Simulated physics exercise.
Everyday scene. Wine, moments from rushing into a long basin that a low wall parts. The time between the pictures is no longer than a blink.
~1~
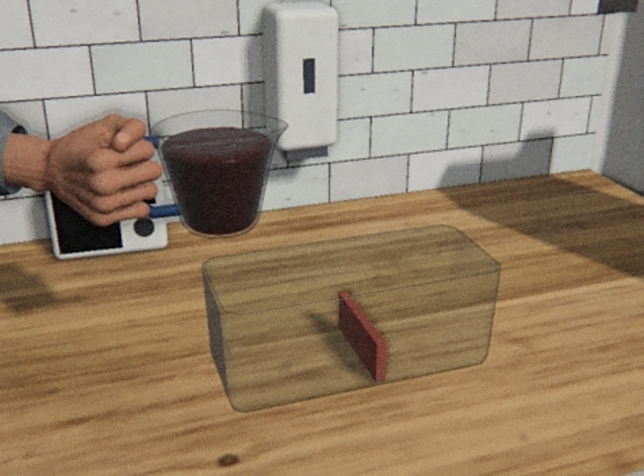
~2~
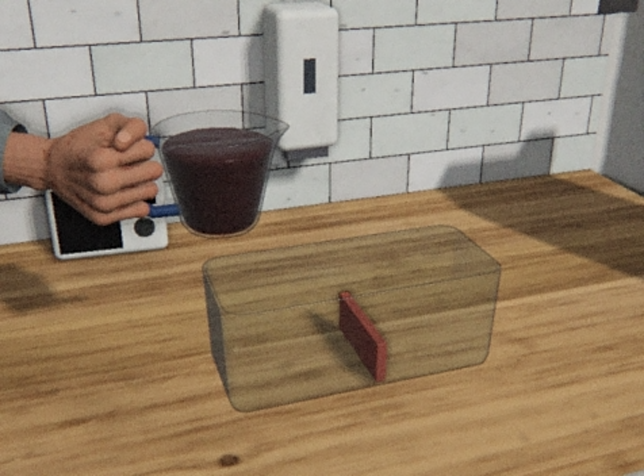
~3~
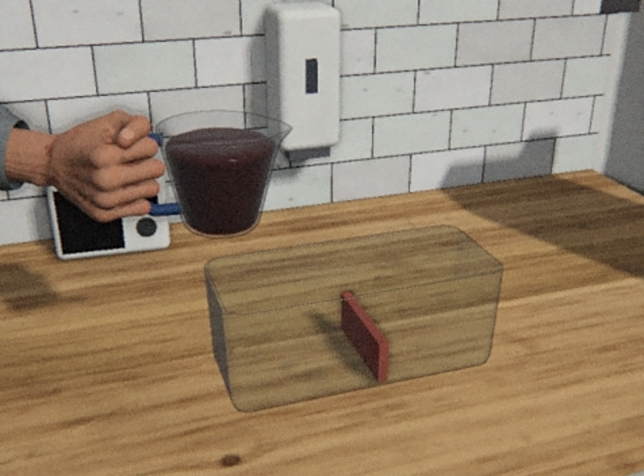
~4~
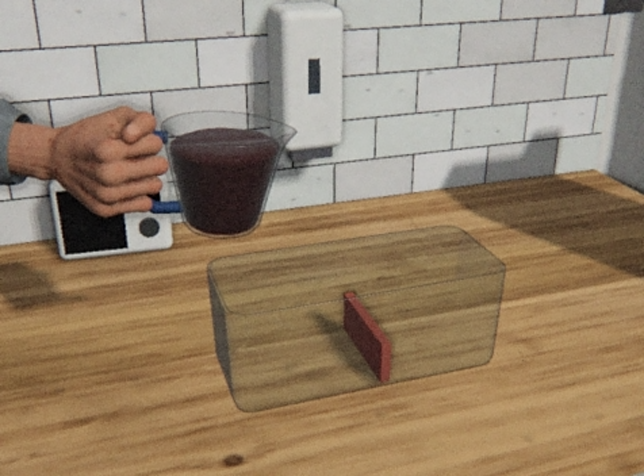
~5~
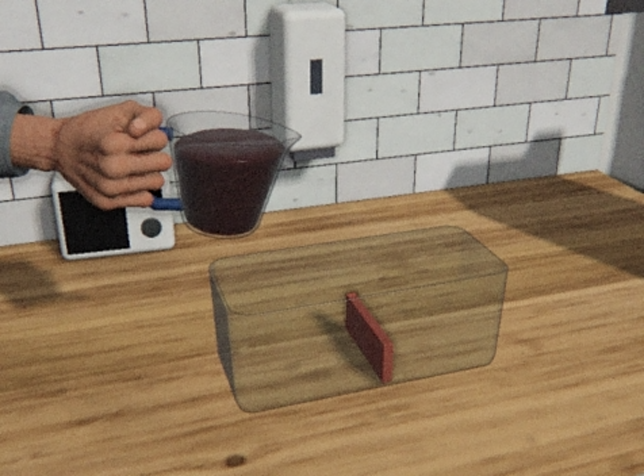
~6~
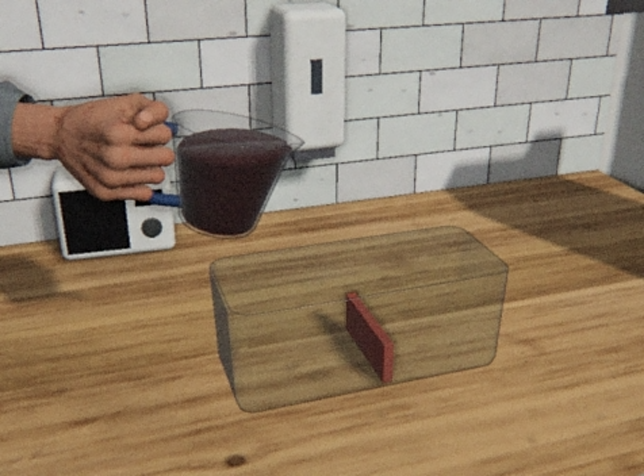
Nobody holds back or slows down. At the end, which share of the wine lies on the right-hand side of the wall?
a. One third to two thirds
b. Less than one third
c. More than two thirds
Option b: Less than one third.
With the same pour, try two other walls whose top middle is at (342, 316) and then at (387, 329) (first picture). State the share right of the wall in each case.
Case 1: 40 %; case 2: 15 %.
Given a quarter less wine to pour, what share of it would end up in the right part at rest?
Best guess: Around 5 %.
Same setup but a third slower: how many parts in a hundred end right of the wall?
Something like 15 percent.
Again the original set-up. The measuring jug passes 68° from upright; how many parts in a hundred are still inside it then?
Near 65 %.
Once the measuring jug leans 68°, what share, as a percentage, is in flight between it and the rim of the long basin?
25 %.
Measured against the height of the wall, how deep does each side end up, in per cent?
The left side sits at 50 per cent and the right side at 10.
A moment on, the measuring jug is tipped part way and 65 per cent is still to pour, 10 is left of the wall and 1 right of it.
Next, the measuring jug is tipped on its side and 14 per cent is still to pour, 63 is left of the wall and 9 right of it.
Then the measuring jug is tipped on its side and 1 per cent is still to pour, 86 is left of the wall and 11 right of it.
Later the measuring jug is tipped on its side and 0 per cent is still to pour, 87 is left of the wall and 11 right of it.
At rest 87 per cent lies left of the wall, 11 right of it and 2 outside.
